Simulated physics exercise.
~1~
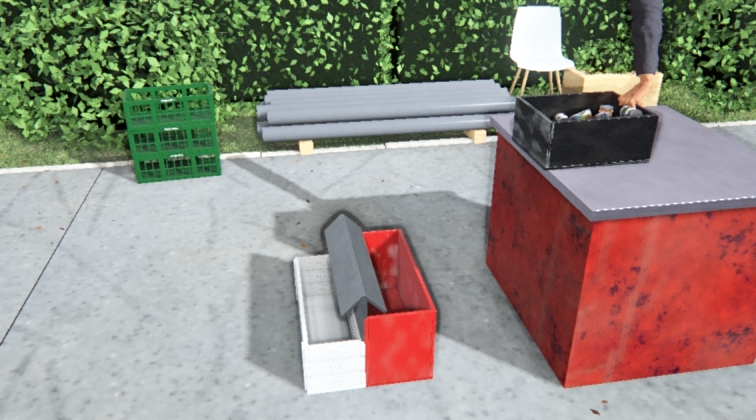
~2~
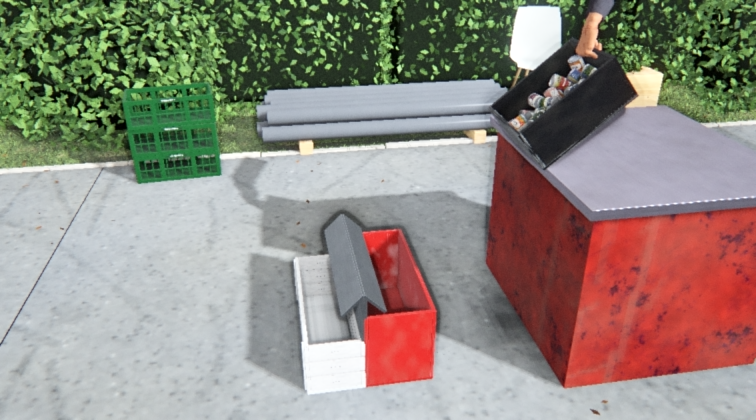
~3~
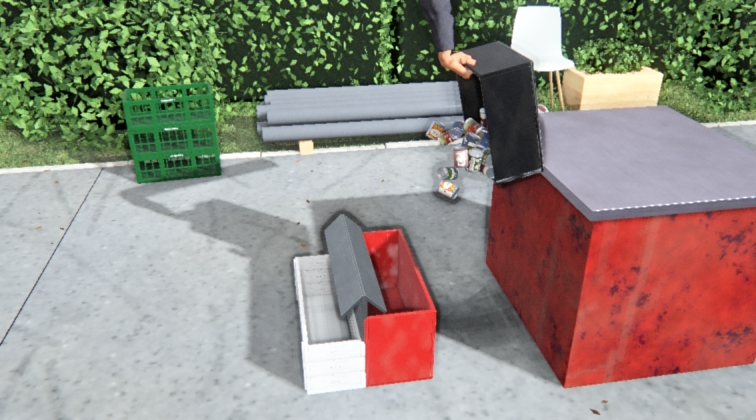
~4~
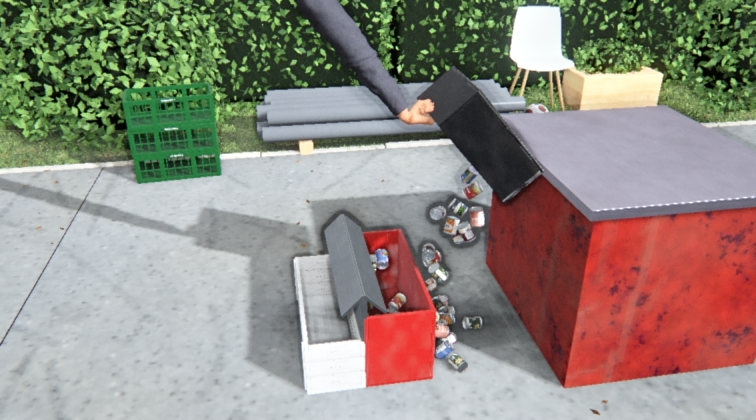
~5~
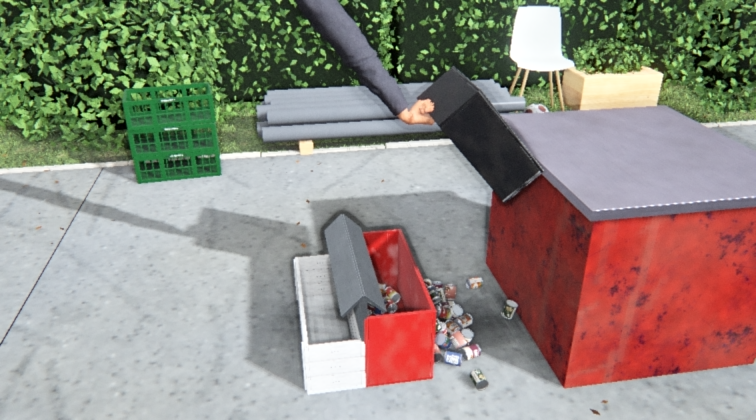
On a paved yard backed by a leafy green hedge, seen from slightly above, a red bench with a grey top stands at right, while a white bin and a red bin sit side by side at centre with a dark ridge between them. Green crates, grey pipes and a white chair are behind. A hand tilts a black box of small tins leftward over the bench's edge. The tins spill out and tumble down, some into the red bin, many onto the paving beside it. Finally the hand holds the box tipped over, with tins scattered between bin and bench.
